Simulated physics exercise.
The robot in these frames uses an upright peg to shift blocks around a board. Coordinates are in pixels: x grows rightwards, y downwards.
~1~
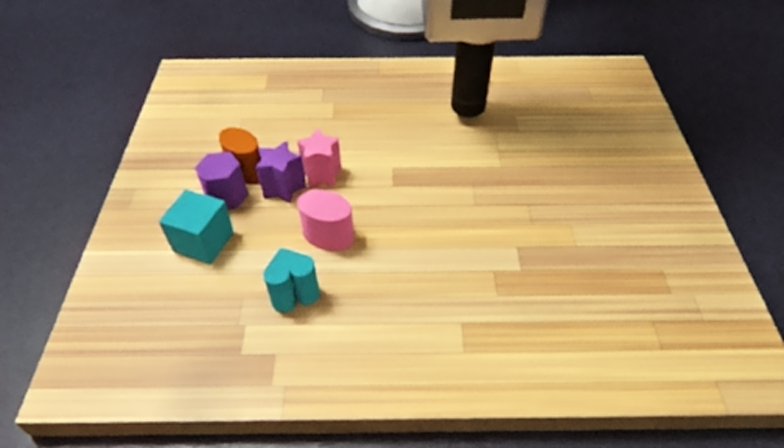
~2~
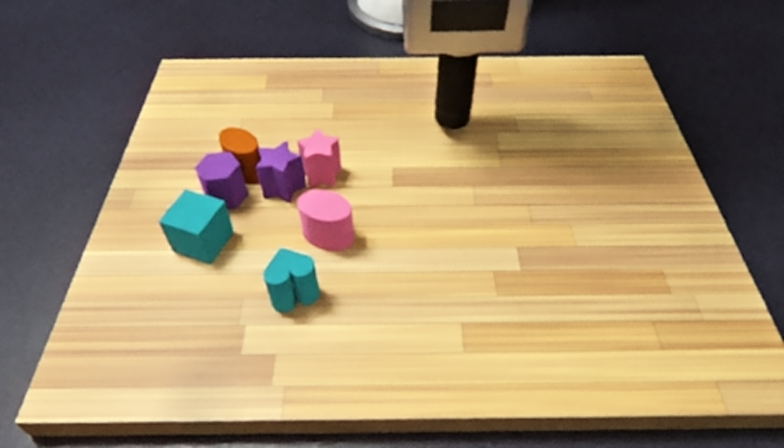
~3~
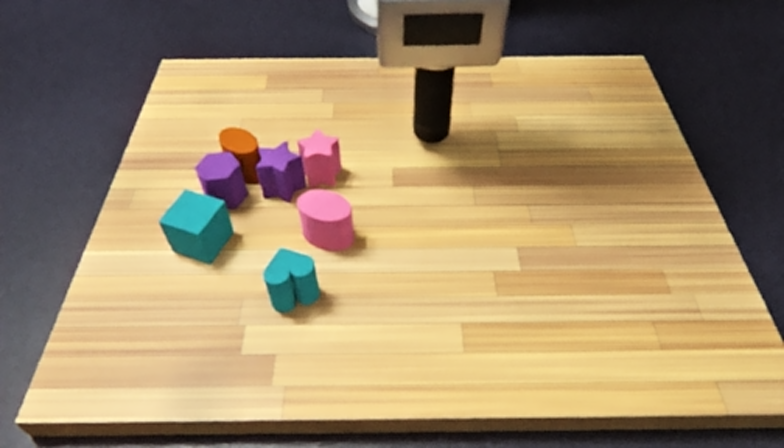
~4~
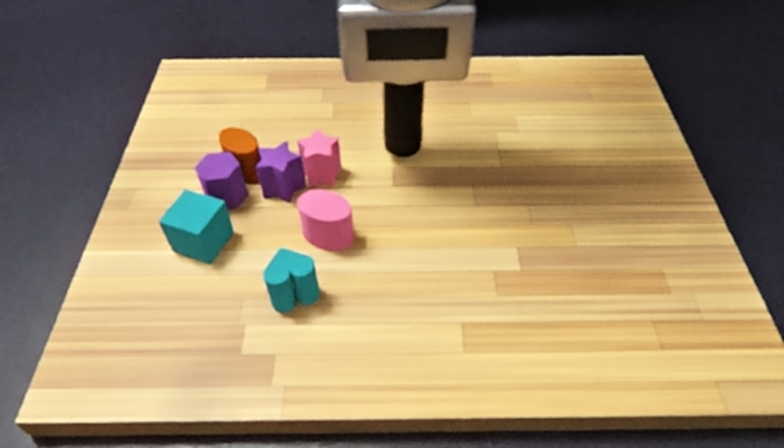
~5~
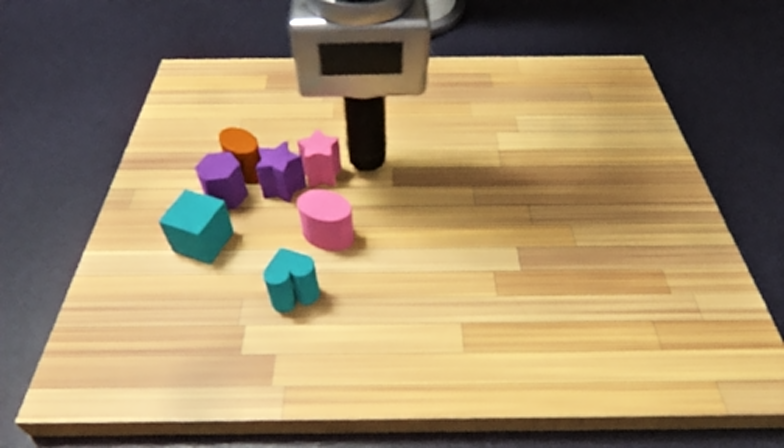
In the video, a robot's upright black peg moves left and slightly toward the viewer across a wooden board, nearing a pink star beside purple, orange, pink and teal blocks, while all the blocks stay still.
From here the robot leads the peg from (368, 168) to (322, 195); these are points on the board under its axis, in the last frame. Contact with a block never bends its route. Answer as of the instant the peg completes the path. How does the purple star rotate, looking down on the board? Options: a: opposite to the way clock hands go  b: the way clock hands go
(b)
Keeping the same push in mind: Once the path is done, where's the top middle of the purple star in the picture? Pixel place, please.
At (245, 166).
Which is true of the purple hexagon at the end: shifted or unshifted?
It shifts.
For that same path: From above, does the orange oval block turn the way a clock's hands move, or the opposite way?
Viewed from above: Clockwise.
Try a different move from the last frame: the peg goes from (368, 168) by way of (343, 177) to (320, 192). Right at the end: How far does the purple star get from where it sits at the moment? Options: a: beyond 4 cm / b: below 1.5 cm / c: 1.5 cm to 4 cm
(c)
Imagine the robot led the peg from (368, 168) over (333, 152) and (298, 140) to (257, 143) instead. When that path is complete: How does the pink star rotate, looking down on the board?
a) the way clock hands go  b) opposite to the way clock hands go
Letter b.
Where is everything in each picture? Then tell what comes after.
In the first frame, tip of the peg (468, 107), middles of tops, purple hexagon (217, 165), orange oval block (238, 139), purple star (277, 156), pink star (318, 143).
In the second frame, peg (452, 119), nothing pushed.
In the third frame, peg (431, 132), nothing pushed.
In the fourth frame, peg (403, 146), nothing pushed.
In the fifth frame, peg (367, 159), purple hexagon (217, 165), orange oval block (238, 139), purple star (277, 156), pink star (318, 143).
What follows on the original path. Halfway along, peg (345, 172); purple star (270, 158); pink star (307, 147).
At the end, peg (321, 186); purple hexagon (203, 166); orange oval block (225, 138), turned 30° clockwise; purple star (245, 166), turned 20° clockwise; pink star (283, 158).
